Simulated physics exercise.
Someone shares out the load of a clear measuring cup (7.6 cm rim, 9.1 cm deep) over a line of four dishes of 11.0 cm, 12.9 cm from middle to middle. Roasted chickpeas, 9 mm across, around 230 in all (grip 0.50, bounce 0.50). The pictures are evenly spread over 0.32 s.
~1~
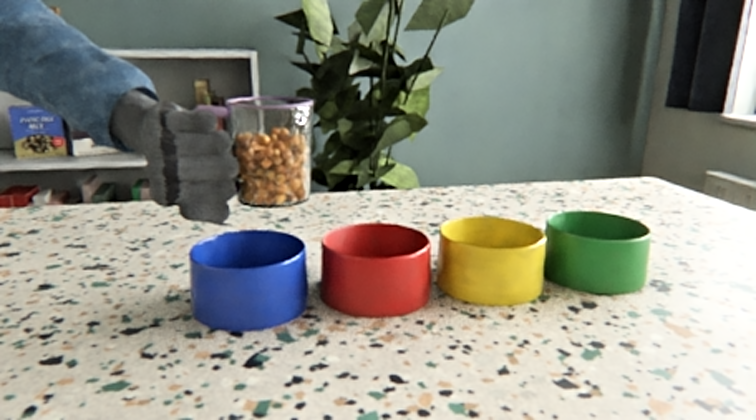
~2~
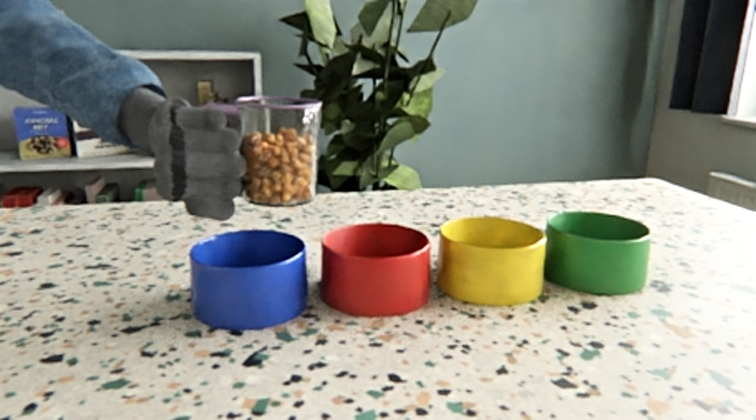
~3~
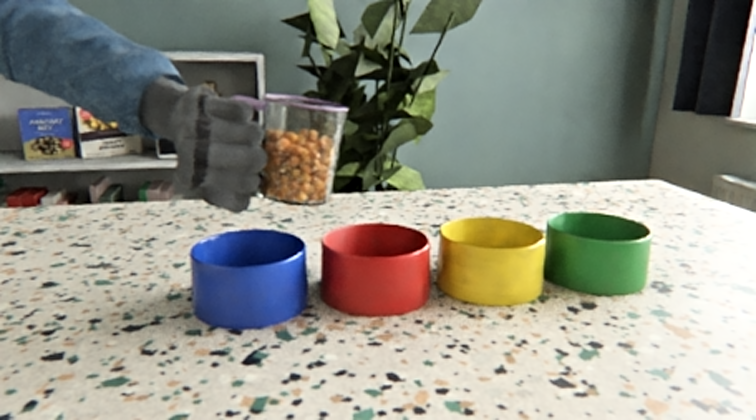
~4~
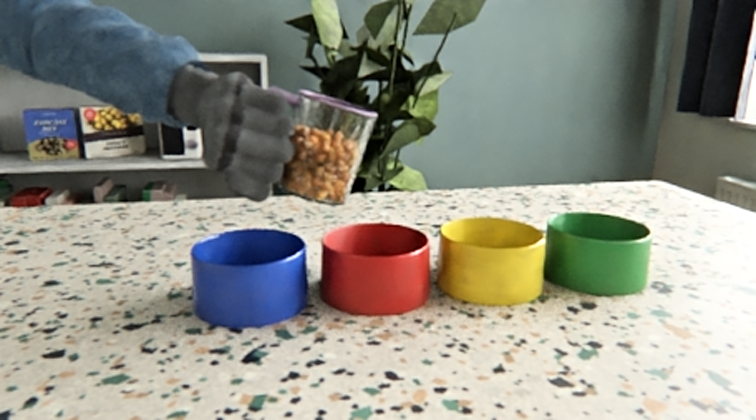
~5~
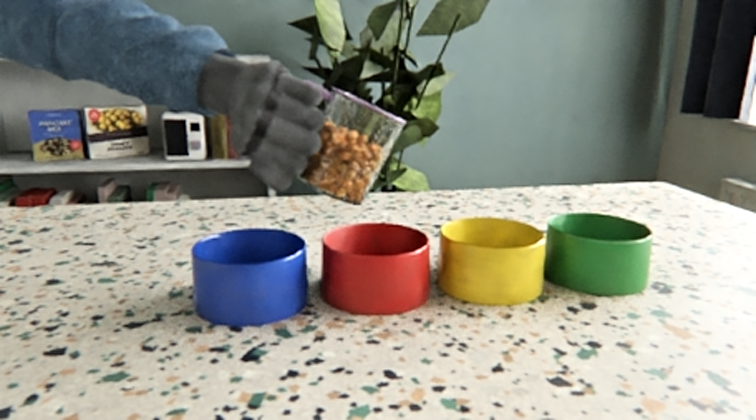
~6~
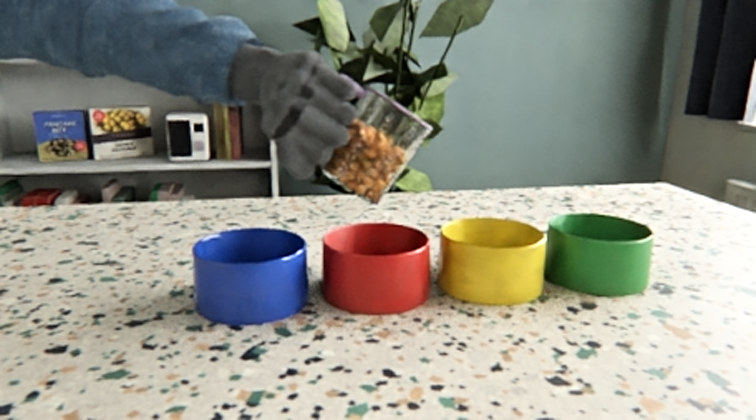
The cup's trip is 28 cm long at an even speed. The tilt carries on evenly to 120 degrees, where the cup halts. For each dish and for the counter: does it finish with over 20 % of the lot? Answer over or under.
Red dish: Under; blue dish: Under; green dish: Over; yellow dish: Under; on the counter: Under.
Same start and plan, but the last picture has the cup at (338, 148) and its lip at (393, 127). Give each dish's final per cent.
Red 0, blue 0, green 90, yellow 0.
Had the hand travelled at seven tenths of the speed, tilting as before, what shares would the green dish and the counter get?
In that case green 90, counter 10.
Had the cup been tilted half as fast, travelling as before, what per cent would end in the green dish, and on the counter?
Then: Green 100, counter 0.
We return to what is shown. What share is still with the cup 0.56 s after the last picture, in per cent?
Some 90 per cent of the load.
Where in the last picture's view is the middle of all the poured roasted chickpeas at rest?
Around (593, 262).
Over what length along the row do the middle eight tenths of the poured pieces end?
Roughly 6 cm.
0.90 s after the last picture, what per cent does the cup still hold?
Roughly 15 per cent.
Then, 0.34 s after the last picture, tilt 76 degrees; cup holds 100 %.
Then, 0.56 s after the last picture, tilt 104 degrees; cup holds 90 %, green 5 %.
Then, 0.90 s after the last picture, tilt 120 degrees; cup holds 15 %, green 80 %.
In the end, red 0 %, blue 0 %, green 100 %, yellow 0 %, counter 0 %.
